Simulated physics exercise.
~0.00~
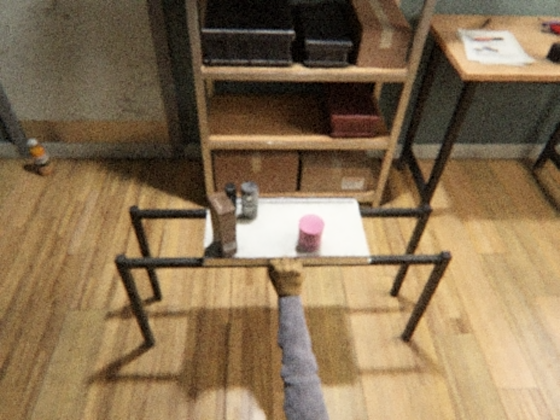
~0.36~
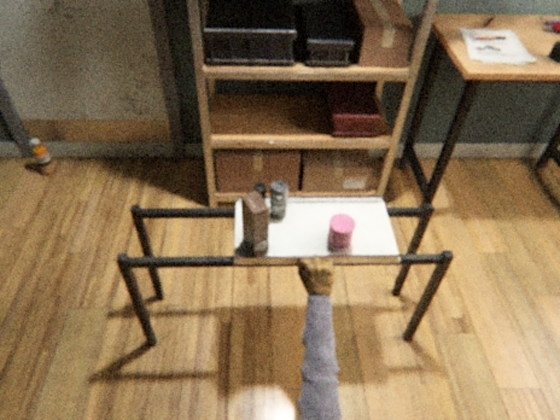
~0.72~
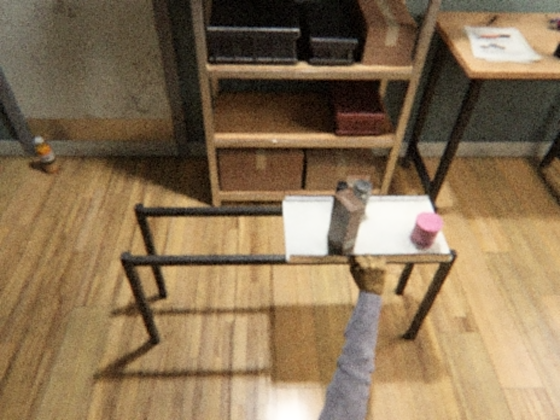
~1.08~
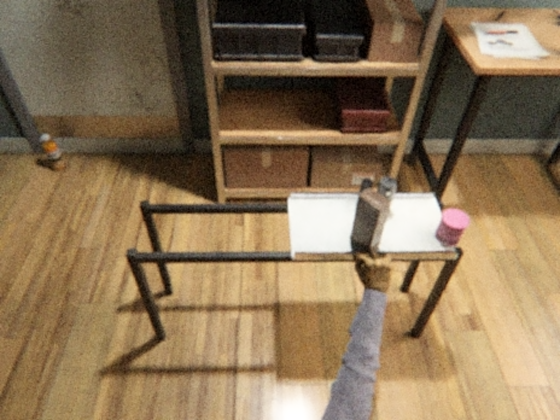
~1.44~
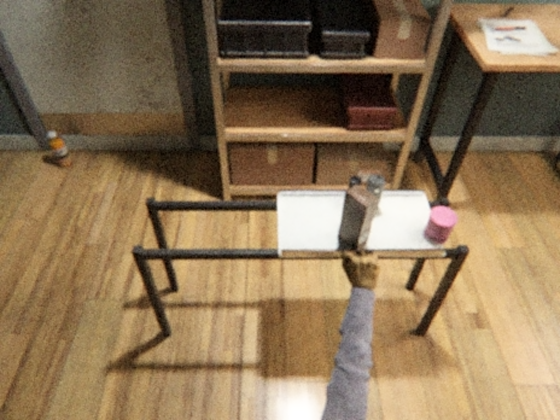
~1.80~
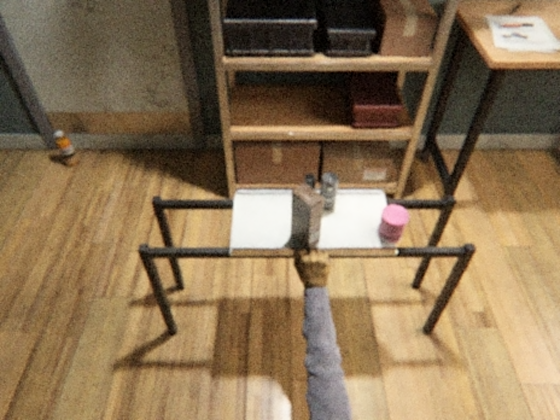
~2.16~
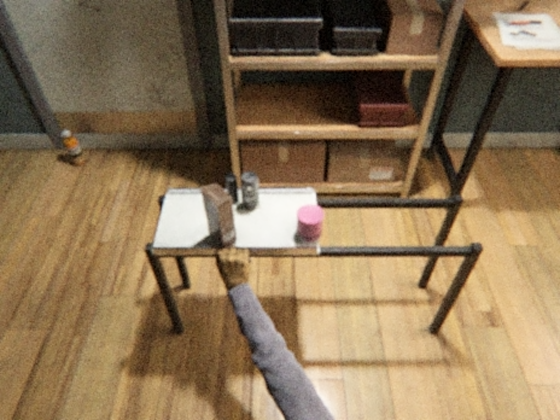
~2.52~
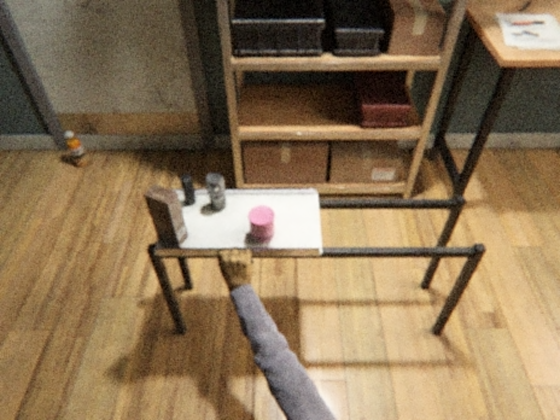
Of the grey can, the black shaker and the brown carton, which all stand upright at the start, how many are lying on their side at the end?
None of them are lying on their side. The grey can, the black shaker and the brown carton all slide on the tray but are still upright at the end.
At the start, a gloved hand holds the front edge of a white tray on dark rails, carrying a brown carton, a grey can, a black shaker and a pink tin. The hand moves the tray right until it stops at the end of the rails, and the items slide a little farther right across it. Then the hand takes the tray back left, all the way to the opposite end. There the tray stops and the items slide left along it. At the end, the carton, can and shaker are upright, and all four items are still on the tray.
